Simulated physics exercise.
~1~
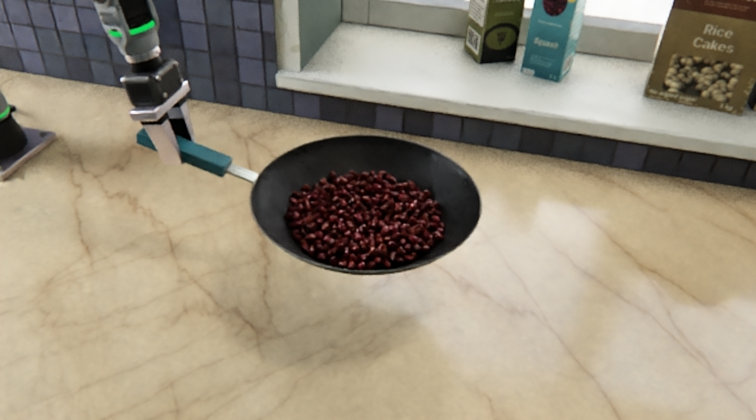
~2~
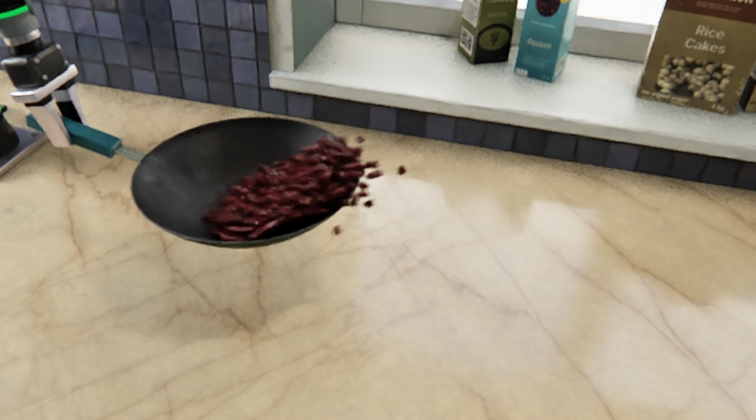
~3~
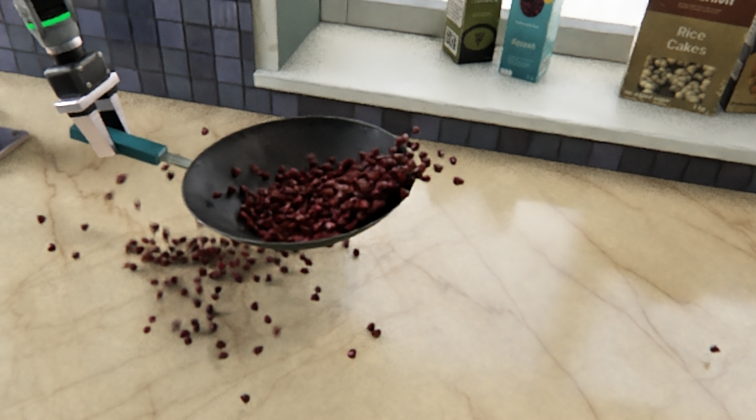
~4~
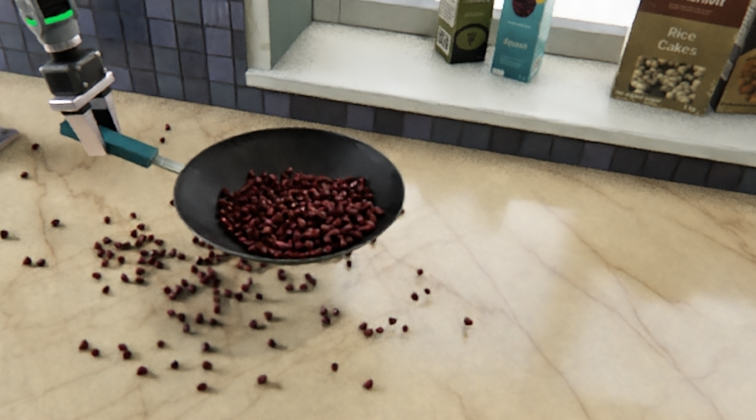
Robot arm tossing dark red beans in a black wok above a marble counter, many spilling out, most staying in the wok.
